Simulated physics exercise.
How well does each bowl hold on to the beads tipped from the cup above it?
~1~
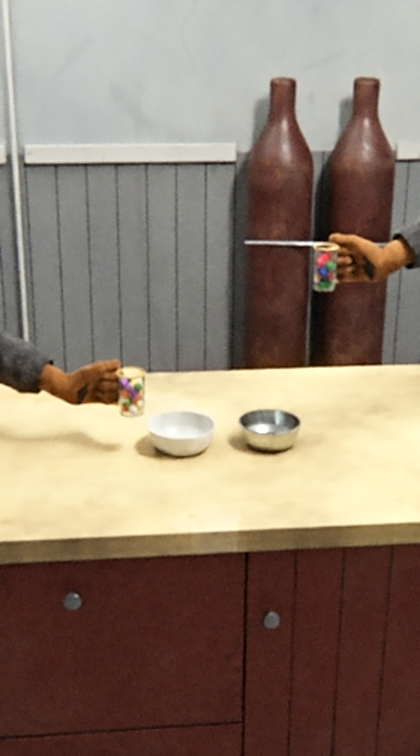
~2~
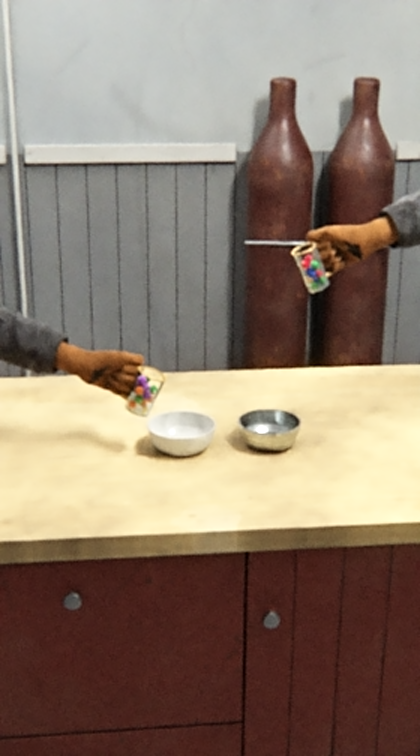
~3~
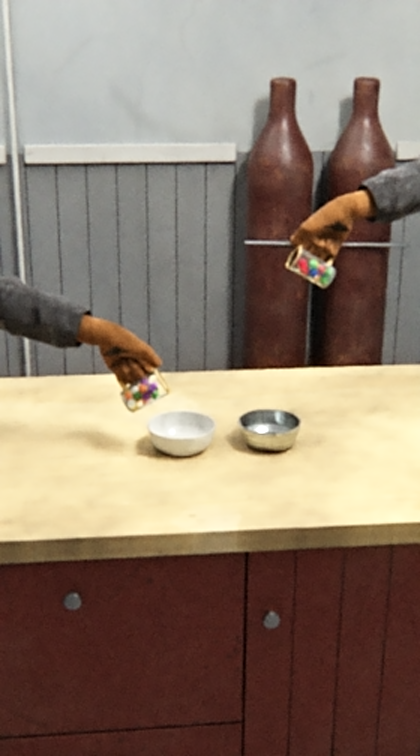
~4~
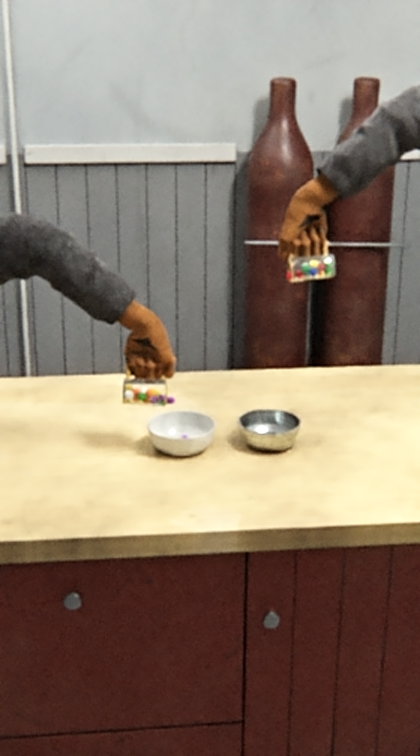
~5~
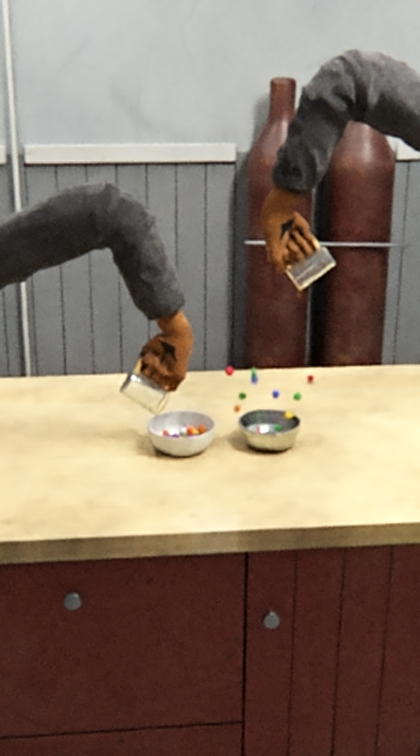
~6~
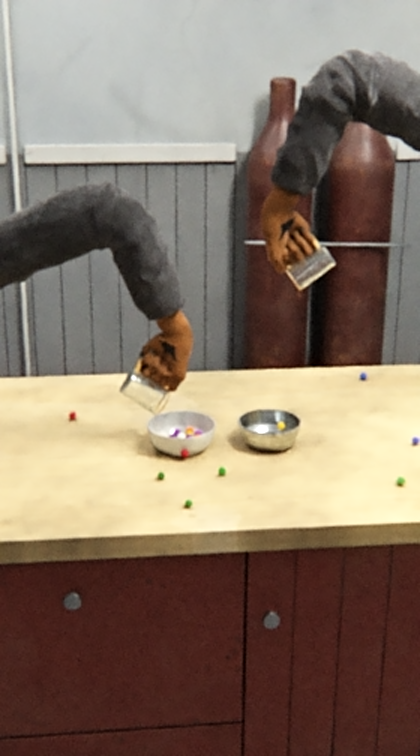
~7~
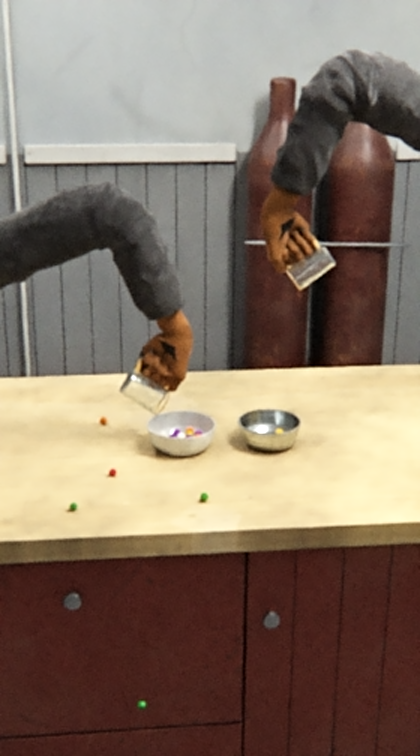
The white bowl on the left keeps all of its beads. The metal bowl on the right loses most of its beads, which bounce out and scatter over the counter, leaving only a few inside.
